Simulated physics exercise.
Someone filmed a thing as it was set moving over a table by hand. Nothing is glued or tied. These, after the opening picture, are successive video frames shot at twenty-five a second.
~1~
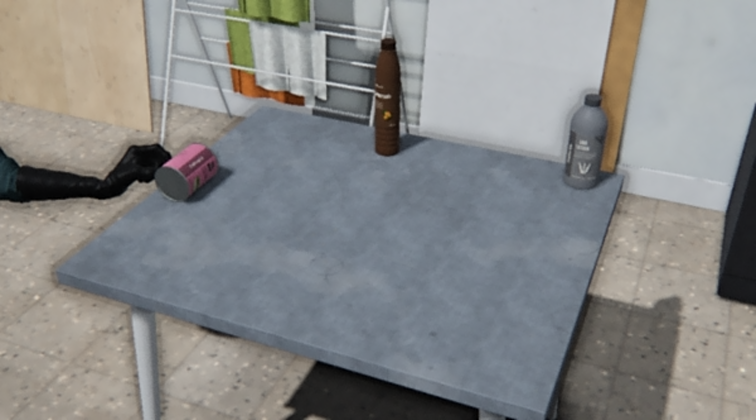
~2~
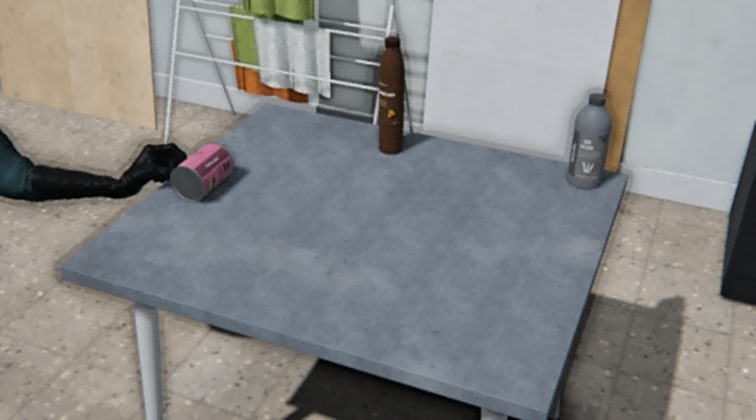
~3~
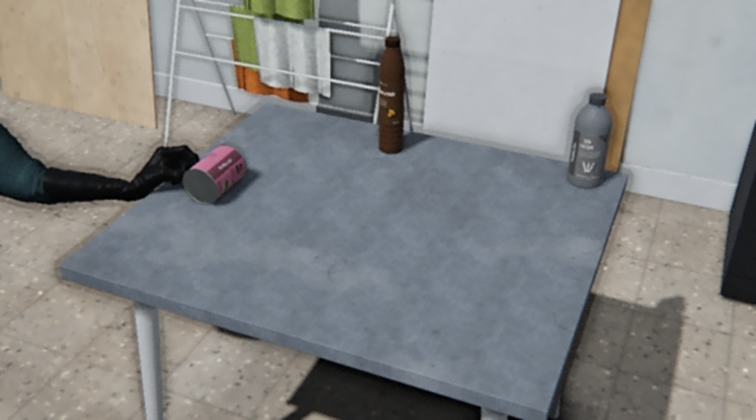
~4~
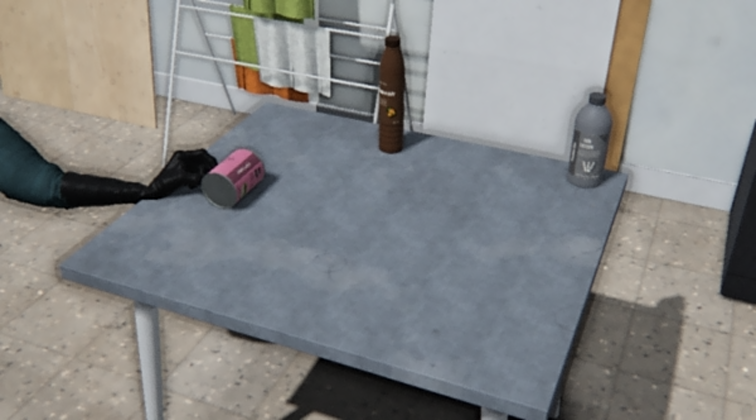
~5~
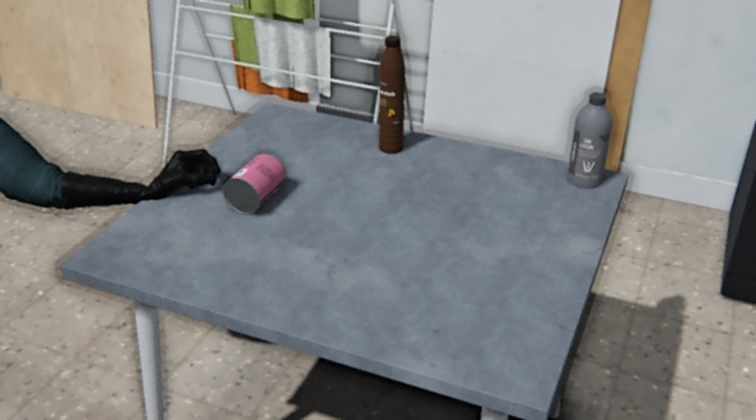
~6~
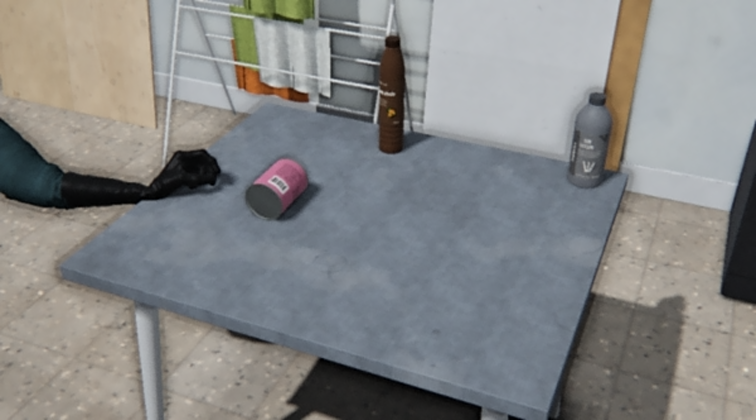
A pink tin lying on its side was pushed rightward across a gray table by a black-gloved hand, then rolled away from the hand while a brown bottle and a gray bottle stood still.
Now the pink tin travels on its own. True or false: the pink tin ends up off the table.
True.
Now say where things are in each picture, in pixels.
The first picture shows under the hand; pink tin (187, 172).
The second picture shows under the hand; pink tin (203, 172).
The third picture shows under the hand; pink tin (215, 174).
The fourth picture shows pink tin (234, 178).
The fifth picture shows pink tin (256, 183) rolled about its own width.
The sixth picture shows pink tin (278, 189) rolled about its own width.
Then, 0.30 s after the last picture, pink tin rolled well along near (445, 228).
Then, 0.60 s after the last picture, pink tin now off the table.
Then, 0.90 s after the last picture, things are still on the move.
By the end, off the table, pink tin.
